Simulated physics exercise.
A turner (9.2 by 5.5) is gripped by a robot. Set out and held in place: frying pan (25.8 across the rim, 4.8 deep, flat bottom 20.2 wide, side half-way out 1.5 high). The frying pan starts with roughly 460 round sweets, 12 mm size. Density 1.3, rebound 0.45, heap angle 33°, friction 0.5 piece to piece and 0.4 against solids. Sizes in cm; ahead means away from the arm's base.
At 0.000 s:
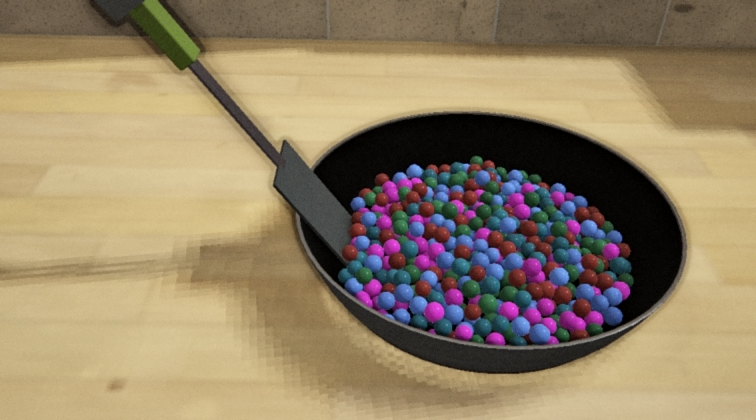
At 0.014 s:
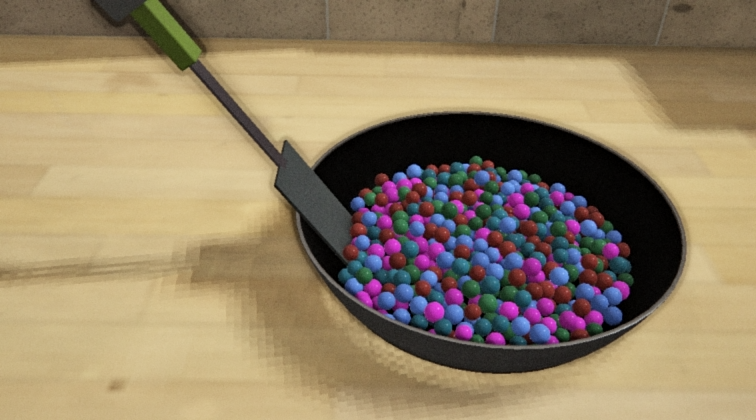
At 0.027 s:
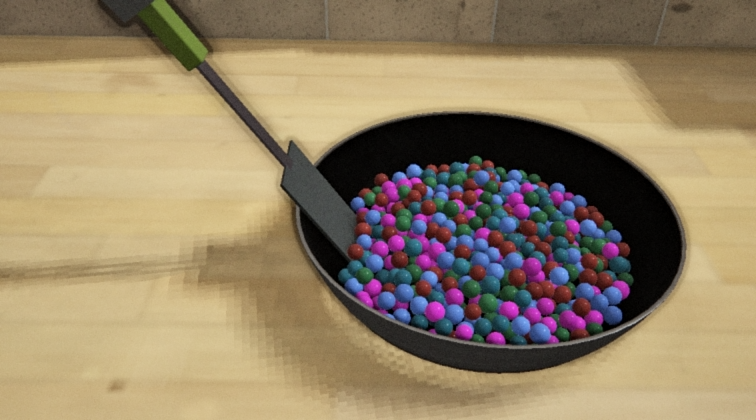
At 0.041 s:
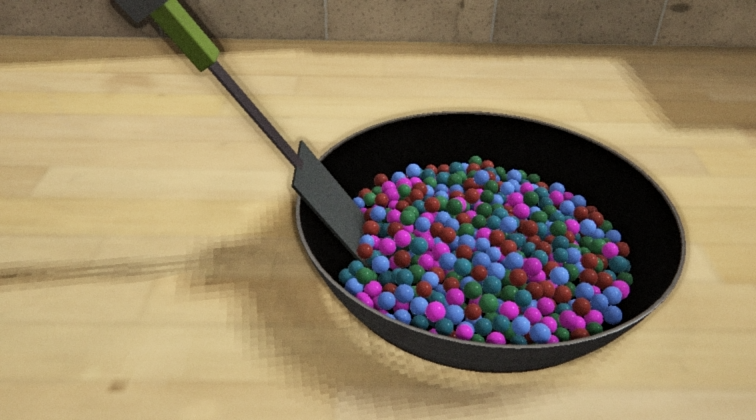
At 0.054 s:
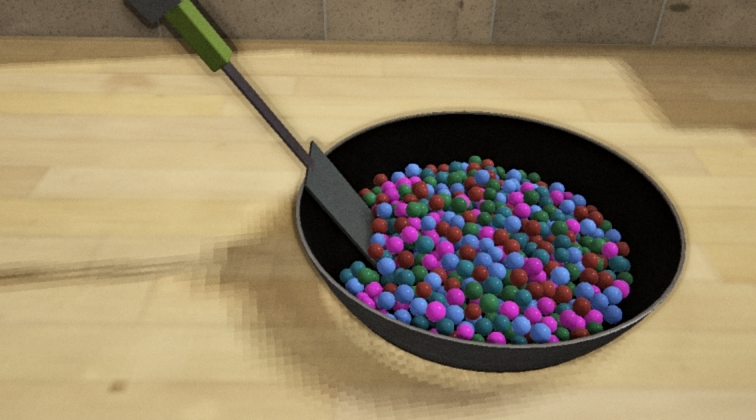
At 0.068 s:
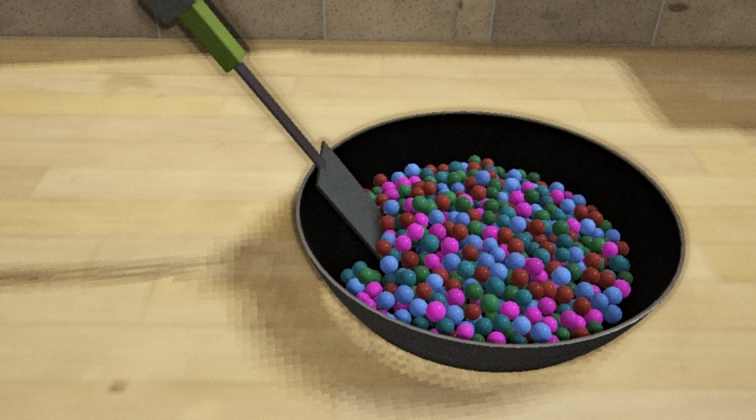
A frying pan of colourful round sweets stays still as a turner slides right into them.
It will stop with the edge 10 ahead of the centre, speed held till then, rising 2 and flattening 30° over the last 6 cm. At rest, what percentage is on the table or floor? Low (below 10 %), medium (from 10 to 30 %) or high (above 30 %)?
On the table or floor the share is low, below 10 %.
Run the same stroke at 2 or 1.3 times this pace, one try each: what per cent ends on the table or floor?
About 10 and 5 per cent.
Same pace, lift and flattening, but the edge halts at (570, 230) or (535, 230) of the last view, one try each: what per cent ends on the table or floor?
About 0 and 0 per cent.
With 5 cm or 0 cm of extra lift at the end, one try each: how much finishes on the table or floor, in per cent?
Some 5 and 0 per cent.
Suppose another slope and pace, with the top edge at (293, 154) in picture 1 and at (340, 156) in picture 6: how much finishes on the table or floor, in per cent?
About 5 per cent.
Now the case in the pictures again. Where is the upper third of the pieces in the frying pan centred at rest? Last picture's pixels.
Around (595, 227).
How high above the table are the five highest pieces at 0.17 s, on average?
Roughly 5 cm.
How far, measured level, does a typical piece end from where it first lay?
Roughly 2 cm.
After 0.17 s, sloping 56°, highest piece 6 above the table; 459 in the frying pan.
After 0.28 s, sloping 47°, highest piece 6 above the table; 459 in the frying pan.
After 0.53 s, sloping 26°, highest piece 6 above the table; 448 in the frying pan, 8 on the table or floor, 3 on the blade or in flight.
After 1.58 s, sloping 26°, highest piece 5 above the table; 446 in the frying pan, 13 on the table or floor.
At rest, 446 in the frying pan, 13 on the table or floor. That is 3 % on the table or floor.
